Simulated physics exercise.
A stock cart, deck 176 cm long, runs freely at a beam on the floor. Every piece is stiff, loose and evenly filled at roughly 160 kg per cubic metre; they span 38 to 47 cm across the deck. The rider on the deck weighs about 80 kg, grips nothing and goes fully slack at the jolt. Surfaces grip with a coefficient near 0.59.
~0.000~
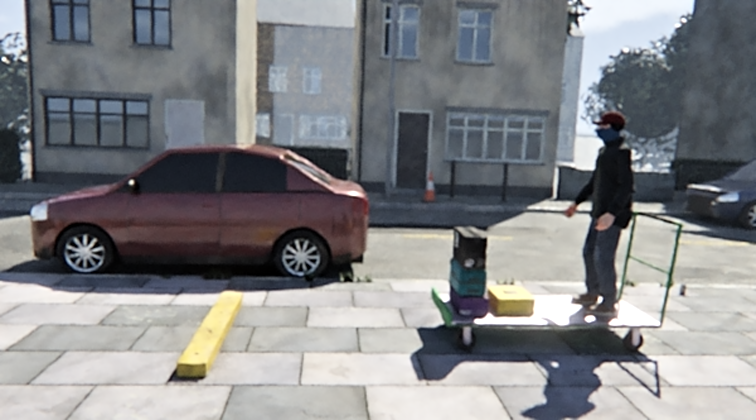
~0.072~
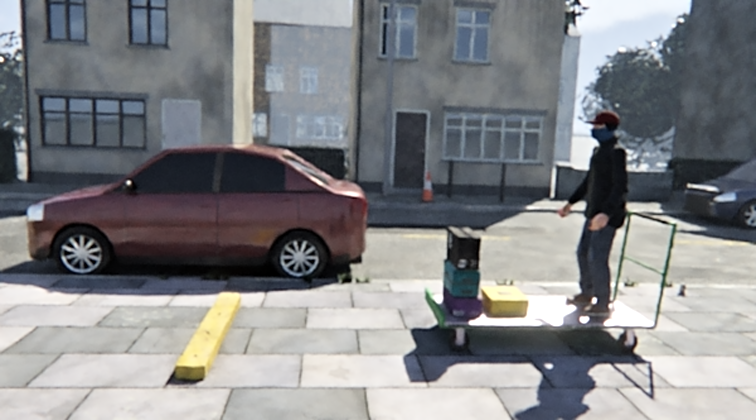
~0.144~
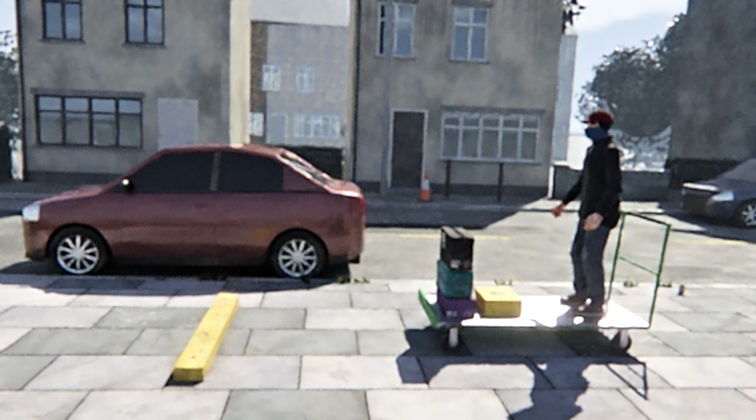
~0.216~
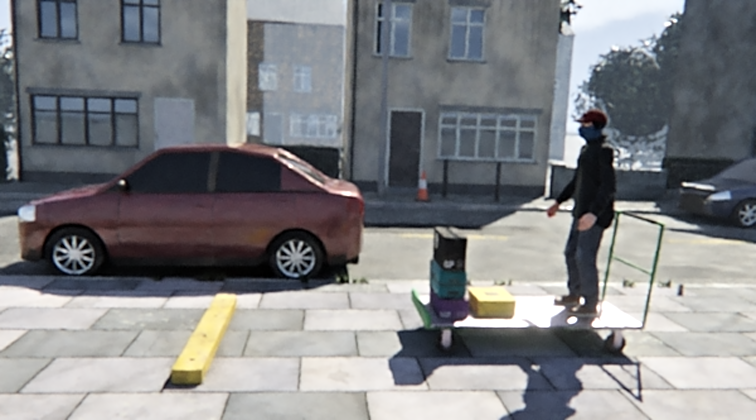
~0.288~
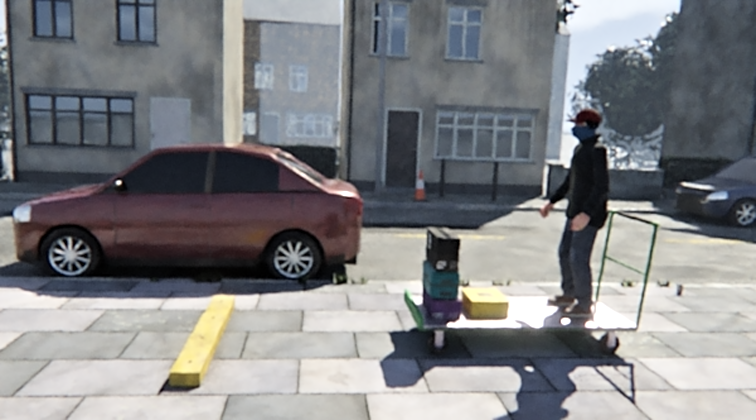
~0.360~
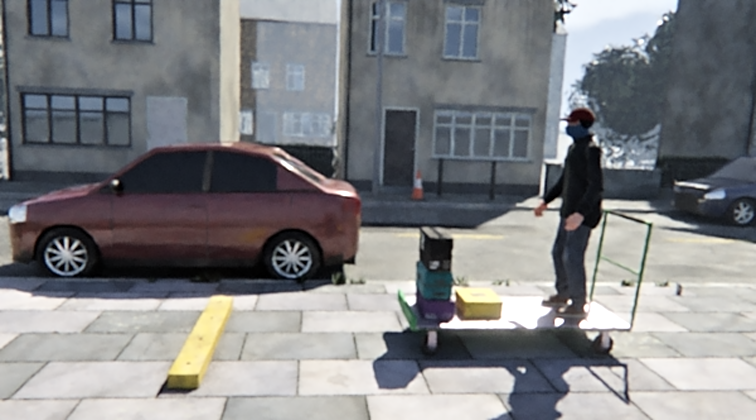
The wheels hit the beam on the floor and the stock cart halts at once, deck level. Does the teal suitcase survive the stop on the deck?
In the end the teal suitcase remains on the deck.
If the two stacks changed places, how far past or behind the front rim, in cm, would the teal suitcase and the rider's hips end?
In that case teal 40 behind, hips 120 behind.
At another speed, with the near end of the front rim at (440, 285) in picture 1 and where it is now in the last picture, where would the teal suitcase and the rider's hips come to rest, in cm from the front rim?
Then teal 30 past, hips 120 behind.
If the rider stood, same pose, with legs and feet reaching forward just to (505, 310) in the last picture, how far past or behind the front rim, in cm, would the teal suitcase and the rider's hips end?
In that case teal 20 behind, hips 100 behind.
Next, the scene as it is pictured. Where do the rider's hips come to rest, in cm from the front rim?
About 120 cm behind the rim.
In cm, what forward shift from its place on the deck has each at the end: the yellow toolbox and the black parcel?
Forward: Yellow 5, black 0.
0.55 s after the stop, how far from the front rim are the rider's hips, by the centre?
About 115 cm behind the rim.
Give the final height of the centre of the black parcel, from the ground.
About 80 cm.
The wheels strike at 2.36 s.
After 2.61 s the teal suitcase is 17 cm behind the rim, tilted 10°, near (230, 276) in the last picture's view.
After 2.91 s the teal suitcase is 18 cm behind the rim, tilted 10°, near (231, 276) in the last picture's view.
After 3.36 s the teal suitcase is 20 cm behind the rim, tilted 0°, near (233, 278) in the last picture's view.
When all is still (5.1 s), nothing is past the rim; behind it, teal suitcase, purple carton, yellow toolbox, black parcel and the rider's hips.
